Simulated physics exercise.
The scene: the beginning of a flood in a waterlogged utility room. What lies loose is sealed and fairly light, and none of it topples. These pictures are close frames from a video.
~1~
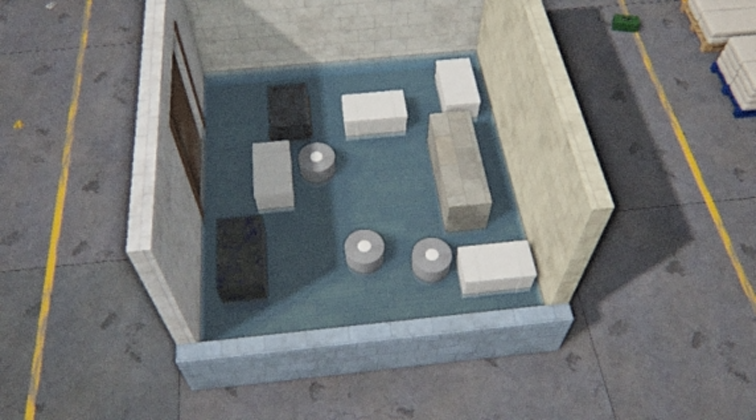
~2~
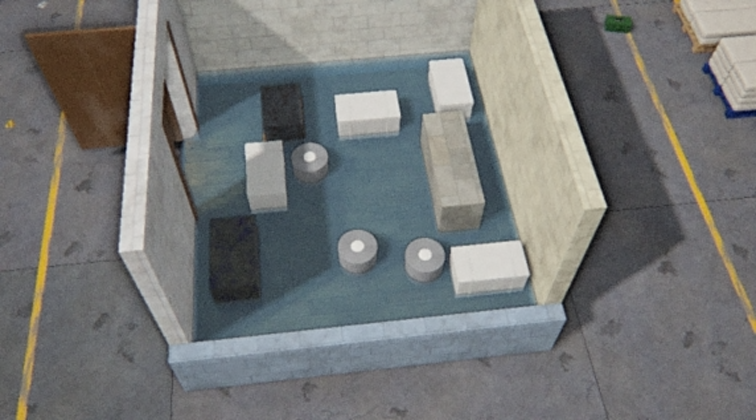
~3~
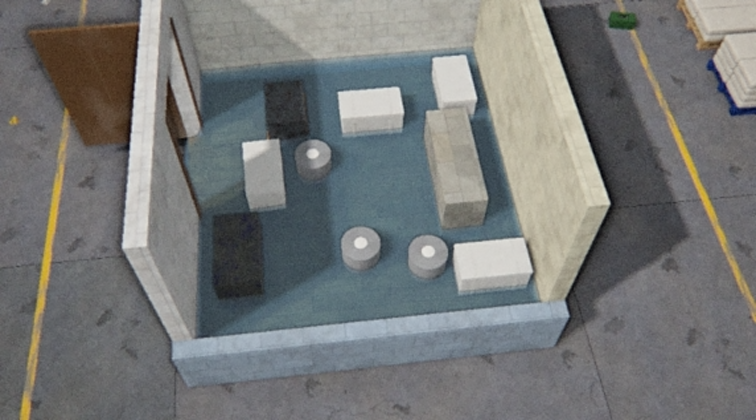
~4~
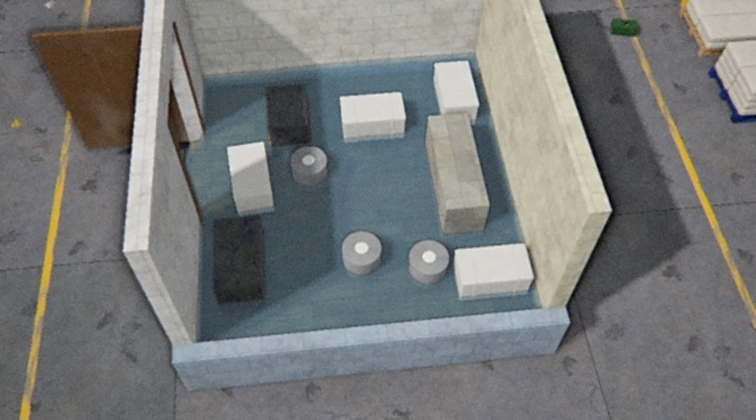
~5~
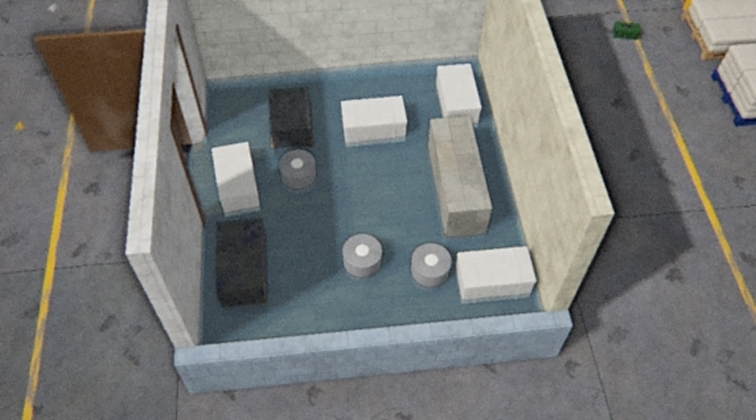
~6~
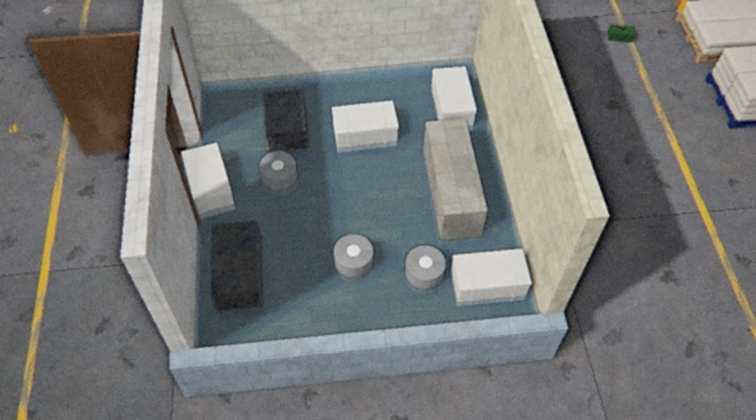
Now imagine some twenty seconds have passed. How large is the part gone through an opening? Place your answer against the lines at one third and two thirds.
It sits between the two lines.
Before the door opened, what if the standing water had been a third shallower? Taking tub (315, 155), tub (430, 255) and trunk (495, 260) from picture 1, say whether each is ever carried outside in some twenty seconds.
Respectively: Exited / remained / remained.
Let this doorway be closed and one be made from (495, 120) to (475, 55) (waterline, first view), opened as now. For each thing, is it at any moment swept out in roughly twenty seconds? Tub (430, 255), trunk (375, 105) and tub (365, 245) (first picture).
Object one: Remains; object two: Leaves; object three: Remains.
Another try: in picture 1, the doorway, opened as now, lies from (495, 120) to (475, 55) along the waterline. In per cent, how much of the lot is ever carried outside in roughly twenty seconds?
About 60 percent, I'd say.
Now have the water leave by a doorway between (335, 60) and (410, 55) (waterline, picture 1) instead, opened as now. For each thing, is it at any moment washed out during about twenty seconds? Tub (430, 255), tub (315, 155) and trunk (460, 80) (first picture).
Item one doesn't escape, item two gets away, item three gets away.
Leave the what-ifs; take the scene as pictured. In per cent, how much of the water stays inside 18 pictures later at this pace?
Close to 58 percent of it stays.
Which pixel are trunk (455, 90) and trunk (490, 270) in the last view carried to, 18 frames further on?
About (404, 100) and (442, 278).
A moment on, 2 of 7 are out; 5 afloat.
Next, 2 of 7 are out; 5 afloat.
Later, 4 of 7 are out; 3 afloat.
In the end, 4 of 7 are out; 0 afloat.
